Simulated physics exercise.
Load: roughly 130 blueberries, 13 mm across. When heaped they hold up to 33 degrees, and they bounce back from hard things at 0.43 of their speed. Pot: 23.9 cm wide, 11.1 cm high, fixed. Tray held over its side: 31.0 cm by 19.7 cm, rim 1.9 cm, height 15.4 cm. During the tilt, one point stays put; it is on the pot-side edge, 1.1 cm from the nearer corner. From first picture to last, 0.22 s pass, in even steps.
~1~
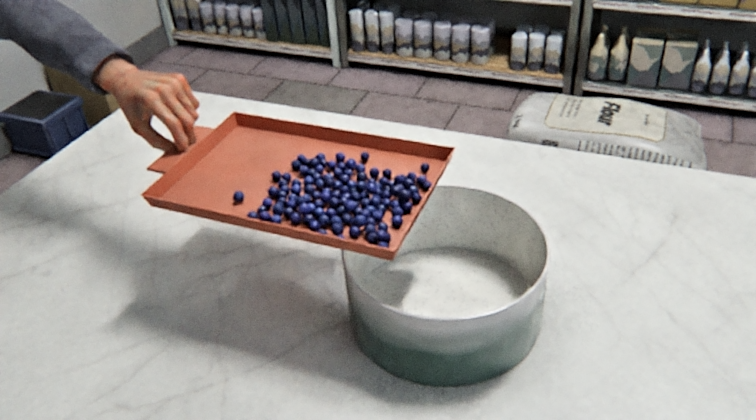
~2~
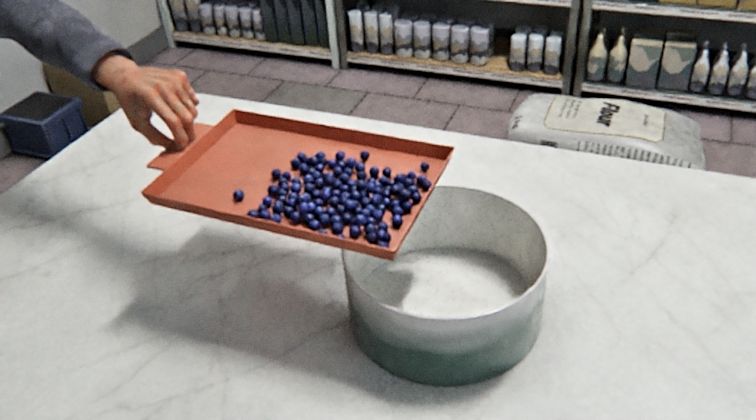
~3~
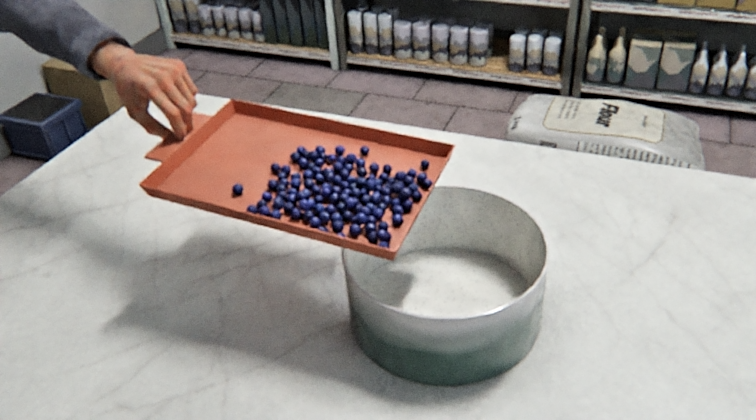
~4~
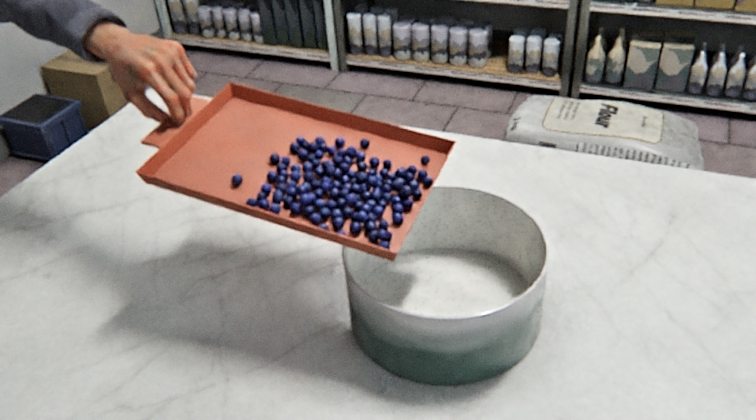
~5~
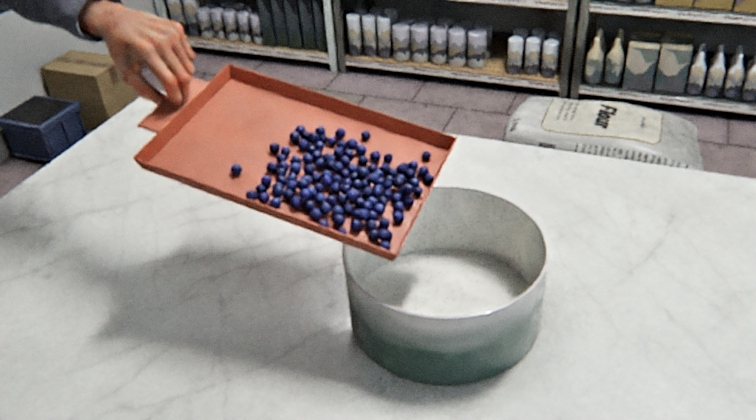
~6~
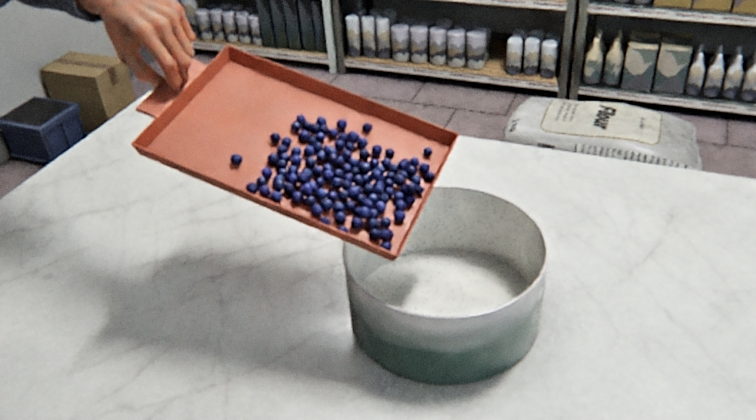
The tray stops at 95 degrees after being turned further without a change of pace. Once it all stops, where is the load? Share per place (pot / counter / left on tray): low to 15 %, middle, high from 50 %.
Shares - pot: High, counter: Middle, left on the tray: Low.
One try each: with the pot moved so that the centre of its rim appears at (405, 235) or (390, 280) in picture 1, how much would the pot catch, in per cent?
Around 30 per cent, then around 95 per cent.
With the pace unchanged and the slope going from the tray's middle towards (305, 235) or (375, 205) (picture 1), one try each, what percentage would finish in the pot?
Roughly 10 per cent on the first try and 100 per cent on the second.
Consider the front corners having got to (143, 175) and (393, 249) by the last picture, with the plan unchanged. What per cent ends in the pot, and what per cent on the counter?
The pot gets 25 and the counter 75.
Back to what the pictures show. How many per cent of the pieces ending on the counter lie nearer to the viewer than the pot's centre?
About 100 per cent.
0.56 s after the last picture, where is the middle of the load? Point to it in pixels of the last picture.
Somewhere about (402, 185) in the last view.
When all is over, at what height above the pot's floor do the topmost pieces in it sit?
It stands at some 2.5 cm.
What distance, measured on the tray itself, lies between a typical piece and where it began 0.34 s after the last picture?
Roughly 3 cm.
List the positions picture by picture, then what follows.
Tray tilt 0 degrees, front corners at (148, 193) and (391, 246); middle of the pieces at (346, 198); pot at (444, 244), in the first picture.
Tray tilt 1 degrees, front corners at (147, 191) and (391, 246); middle of the pieces at (346, 197), in the second picture.
Tray tilt 4 degrees, front corners at (145, 183) and (392, 247), lowest corner right front; middle of the pieces at (346, 194), in the third picture.
Tray tilt 8 degrees, front corners at (143, 170) and (393, 248), lowest corner right front; middle of the pieces at (347, 189), in the fourth picture.
Tray tilt 13 degrees, front corners at (140, 156) and (394, 249), lowest corner right front; middle of the pieces at (347, 184), in the fifth picture.
Tray tilt 18 degrees, front corners at (138, 142) and (395, 250), lowest corner right front; middle of the pieces at (349, 179); pot at (444, 244), in the sixth picture.
Then, 0.34 s after the last picture, tilt 56 degrees; the tray holds 100 %, the pot 0 %.
Then, 0.56 s after the last picture, tilt 80 degrees; the tray holds 95 %, the pot 5 %.
Then, 0.90 s after the last picture, tilt 95 degrees; the tray holds 5 %, the pot 70 %.
In the end, pot 75 %, counter 25 %, tray 0 %.
